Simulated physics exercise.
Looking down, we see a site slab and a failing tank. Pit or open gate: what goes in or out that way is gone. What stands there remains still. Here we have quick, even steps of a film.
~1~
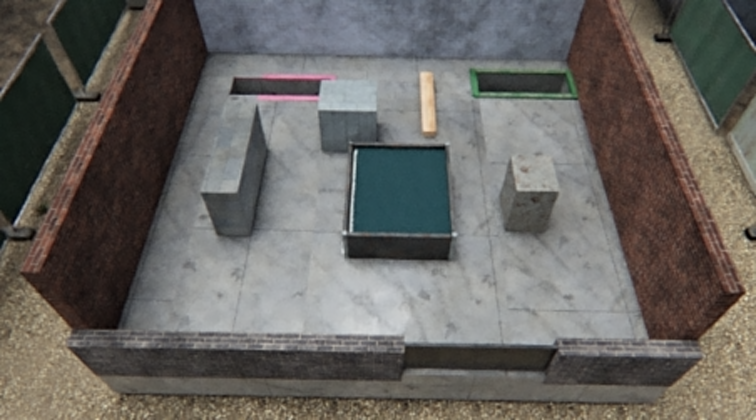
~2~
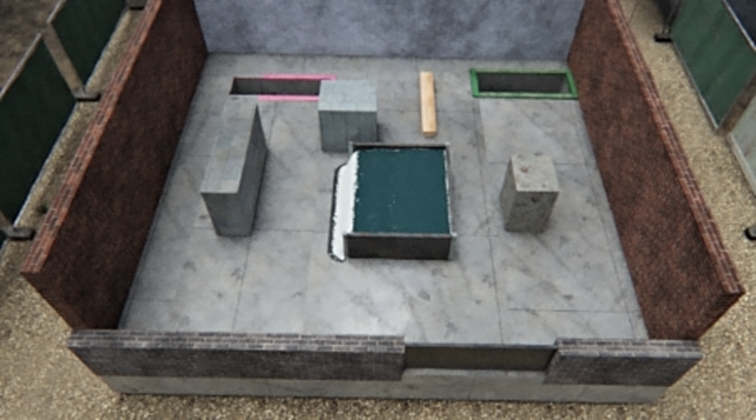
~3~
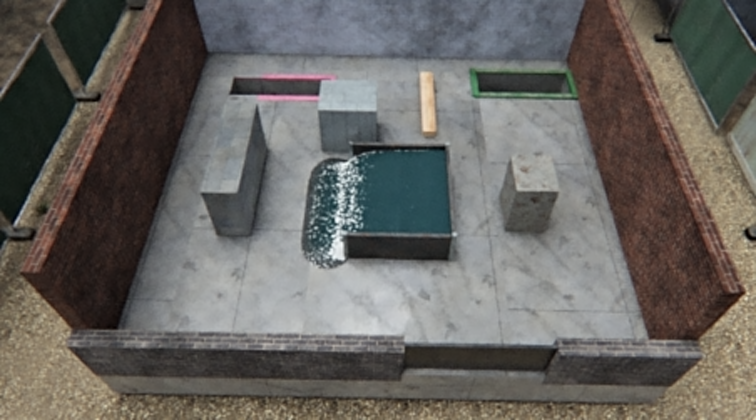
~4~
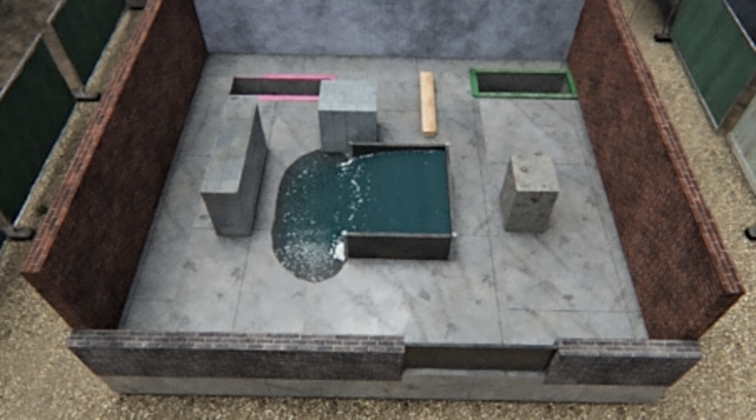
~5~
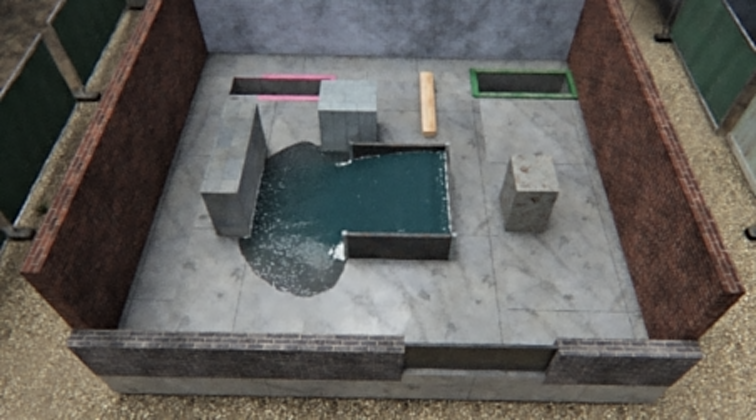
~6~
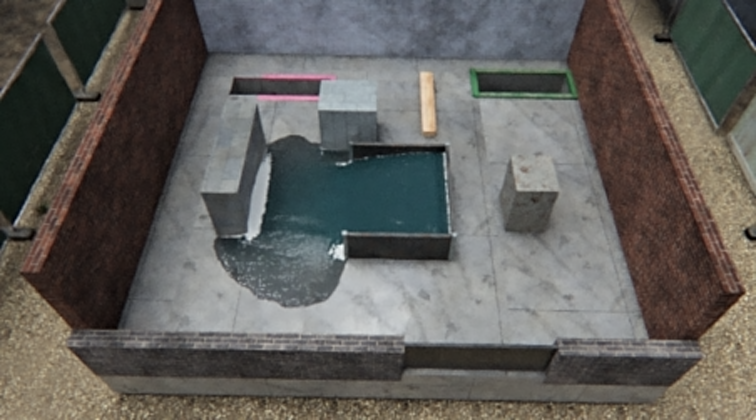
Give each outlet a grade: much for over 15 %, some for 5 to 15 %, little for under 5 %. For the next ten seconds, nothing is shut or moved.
Grades: Gate - little, pink pit - much, green pit - little.
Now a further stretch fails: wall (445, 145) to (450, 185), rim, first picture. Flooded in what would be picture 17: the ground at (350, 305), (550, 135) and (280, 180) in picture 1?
First spot spared, second spot submerged, third spot spared.
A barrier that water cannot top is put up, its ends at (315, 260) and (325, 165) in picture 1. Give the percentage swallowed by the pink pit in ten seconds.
Share, pink pit - 6 in a hundred.
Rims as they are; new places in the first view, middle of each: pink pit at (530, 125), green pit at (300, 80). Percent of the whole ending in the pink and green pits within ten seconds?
Pink gets 2 in a hundred; green gets 20 in a hundred.
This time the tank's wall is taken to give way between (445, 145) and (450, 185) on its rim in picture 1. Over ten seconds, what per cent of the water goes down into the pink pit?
About 0 percent ends up in the pink pit, by my reckoning.
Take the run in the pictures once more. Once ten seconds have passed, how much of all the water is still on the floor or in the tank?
Some 66 per cent.
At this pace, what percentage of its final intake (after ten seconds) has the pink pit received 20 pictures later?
Approximately 40 in a hundred, I reckon.
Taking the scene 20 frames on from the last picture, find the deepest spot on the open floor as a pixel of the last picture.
I would choose the pixel (215, 341).
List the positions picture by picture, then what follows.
The water tank at (399, 190) is whole and still, in the first frame.
The front is at (345, 168), out from the gap at (351, 202), in the second frame.
The front is at (329, 162), out from the gap at (351, 204), in the third frame.
Water pours out at (351, 205) and has run to (309, 157), in the fourth frame.
The front is at (265, 166), out from the gap at (351, 205), in the fifth frame.
The front is at (220, 245), out from the gap at (351, 205), in the sixth frame.
A moment on, water covers 20 % of the floor; the gate 0 %, the pink pit 0 %, the green pit 0 %.
Next, water covers 25 % of the floor; the gate 0 %, the pink pit 4 %, the green pit 0 %.
Then, water covers 35 % of the floor; the gate 0 %, the pink pit 14 %, the green pit 0 %.
Later, water covers 55 % of the floor; the gate 0 %, the pink pit 23 %, the green pit 0 %.
In the end, water covers 70 % of the floor; the gate 0 %, the pink pit 33 %, the green pit 0 %.
